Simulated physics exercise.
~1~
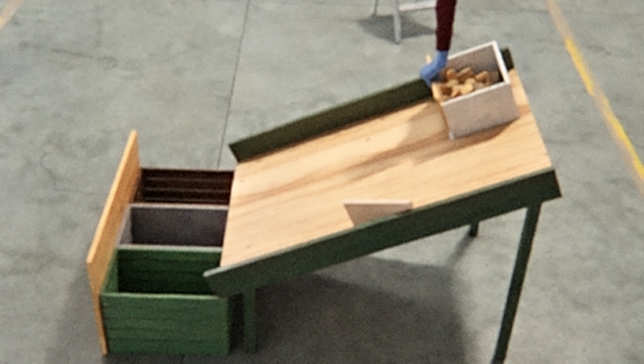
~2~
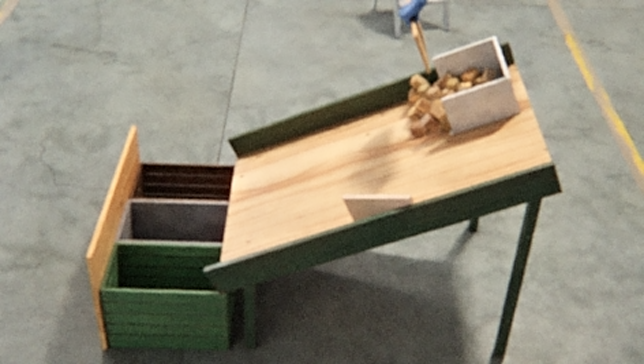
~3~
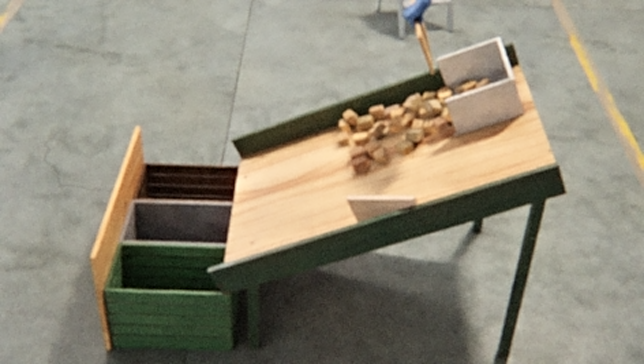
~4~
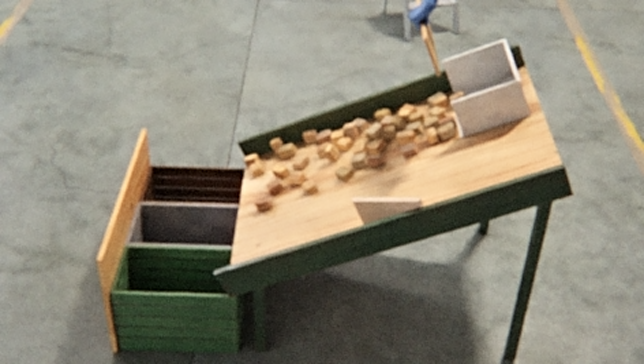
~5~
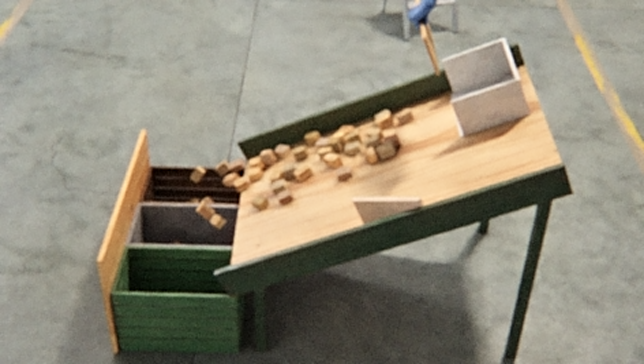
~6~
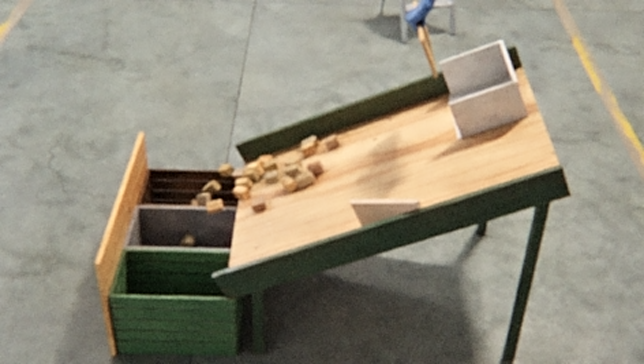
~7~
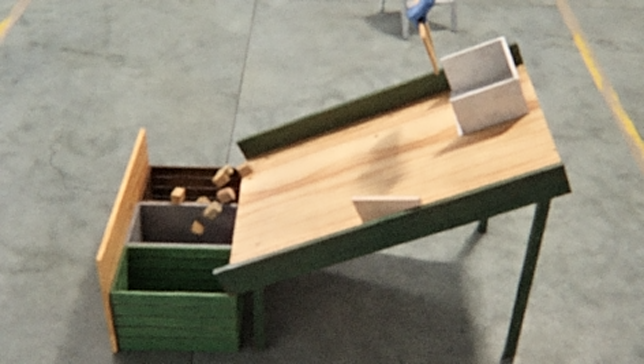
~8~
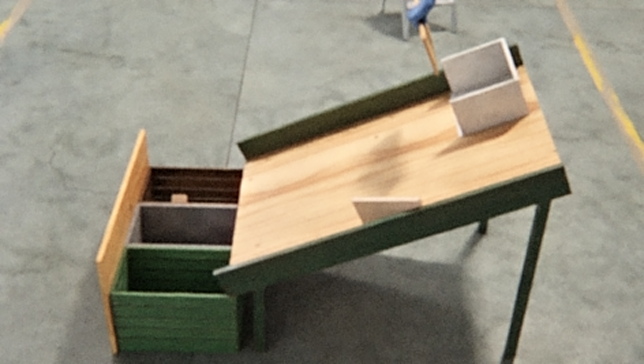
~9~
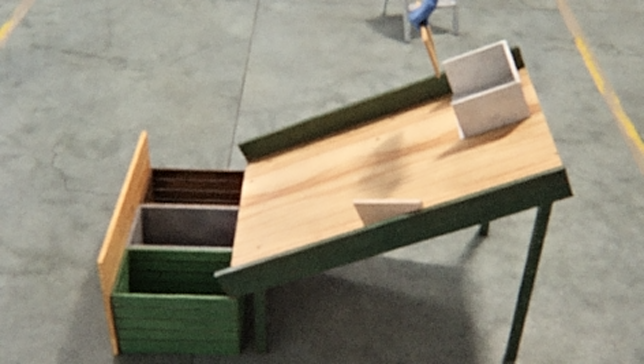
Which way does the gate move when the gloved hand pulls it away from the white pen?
The gate moves up, and the hand holds it above the edge of the table.
